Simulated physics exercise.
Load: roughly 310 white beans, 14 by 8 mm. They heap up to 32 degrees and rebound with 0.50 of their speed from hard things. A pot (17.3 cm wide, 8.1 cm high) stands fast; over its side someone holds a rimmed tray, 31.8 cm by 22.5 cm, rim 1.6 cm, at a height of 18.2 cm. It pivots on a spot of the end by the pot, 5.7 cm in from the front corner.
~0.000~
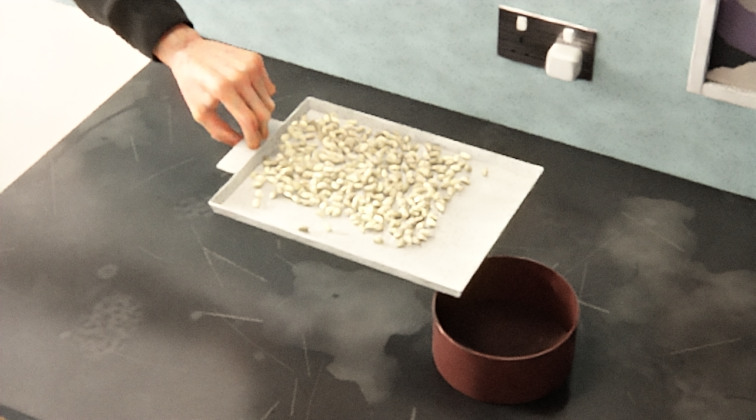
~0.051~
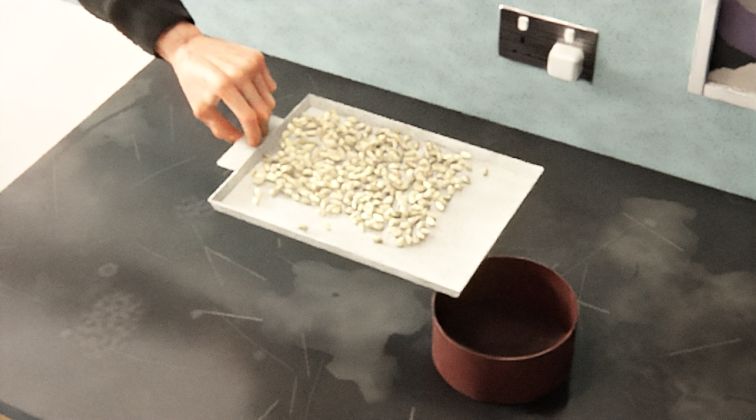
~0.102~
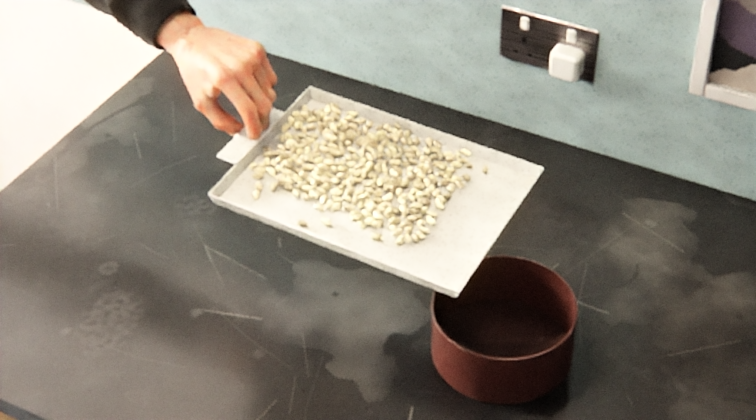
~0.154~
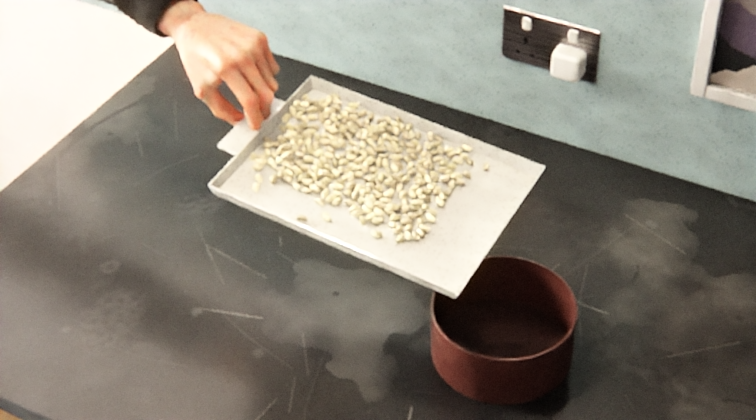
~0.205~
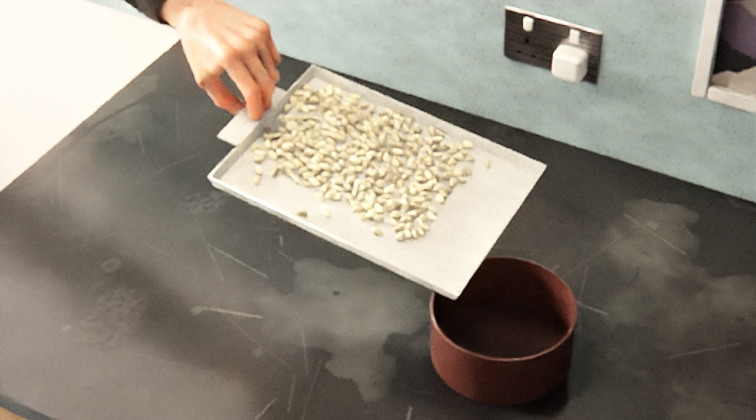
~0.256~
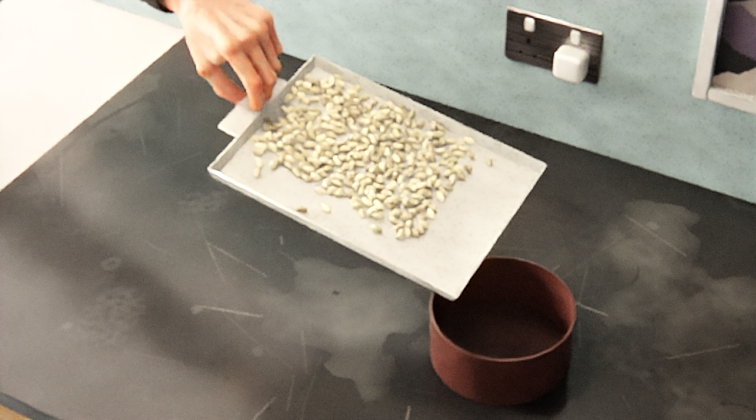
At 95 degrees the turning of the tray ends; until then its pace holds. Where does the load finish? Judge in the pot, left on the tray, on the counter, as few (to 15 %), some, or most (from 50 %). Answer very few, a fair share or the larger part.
Pot a fair share, tray very few, counter the larger part.
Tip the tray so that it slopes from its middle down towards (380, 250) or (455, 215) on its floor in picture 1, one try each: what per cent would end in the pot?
Some 0 and 60 per cent.
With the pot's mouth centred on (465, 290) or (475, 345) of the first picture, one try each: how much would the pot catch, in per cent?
Some 0 and 90 per cent.
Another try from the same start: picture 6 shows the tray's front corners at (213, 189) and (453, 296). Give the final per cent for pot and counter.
Pot 0, counter 100.
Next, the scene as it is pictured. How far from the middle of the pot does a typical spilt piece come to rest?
Some 16 cm.
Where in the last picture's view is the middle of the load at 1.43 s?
Around (491, 401).
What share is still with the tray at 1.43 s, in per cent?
Roughly 30 per cent.
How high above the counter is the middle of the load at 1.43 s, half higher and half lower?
Some 2 cm.
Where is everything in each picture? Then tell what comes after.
Tray tilt 0 degrees, front corners at (214, 201) and (459, 286); middle of the pieces at (357, 173); pot at (506, 305), in the first picture.
Tray tilt 1 degrees, front corners at (214, 199) and (458, 287); middle of the pieces at (357, 172), in the second picture.
Tray tilt 2 degrees, front corners at (214, 193) and (457, 288); middle of the pieces at (357, 167), in the third picture.
Tray tilt 5 degrees, front corners at (214, 184) and (457, 289), lowest corner right front; middle of the pieces at (358, 161), in the fourth picture.
Tray tilt 8 degrees, front corners at (214, 176) and (456, 290), lowest corner right front; middle of the pieces at (359, 155), in the fifth picture.
Tray tilt 11 degrees, front corners at (214, 168) and (455, 292), lowest corner right front; middle of the pieces at (359, 149); pot at (503, 306). Its pace works out near 55 degrees a second, in the sixth picture.
After 0.96 s, tilt 50 degrees; the tray holds 90 %, the pot 0 %.
After 1.43 s, tilt 76 degrees; the tray holds 30 %, the pot 20 %.
After 1.98 s, tilt 95 degrees; the tray holds 0 %, the pot 30 %.
At rest (2.7 s), pot 30 %, tray 0 %, counter 70 %.
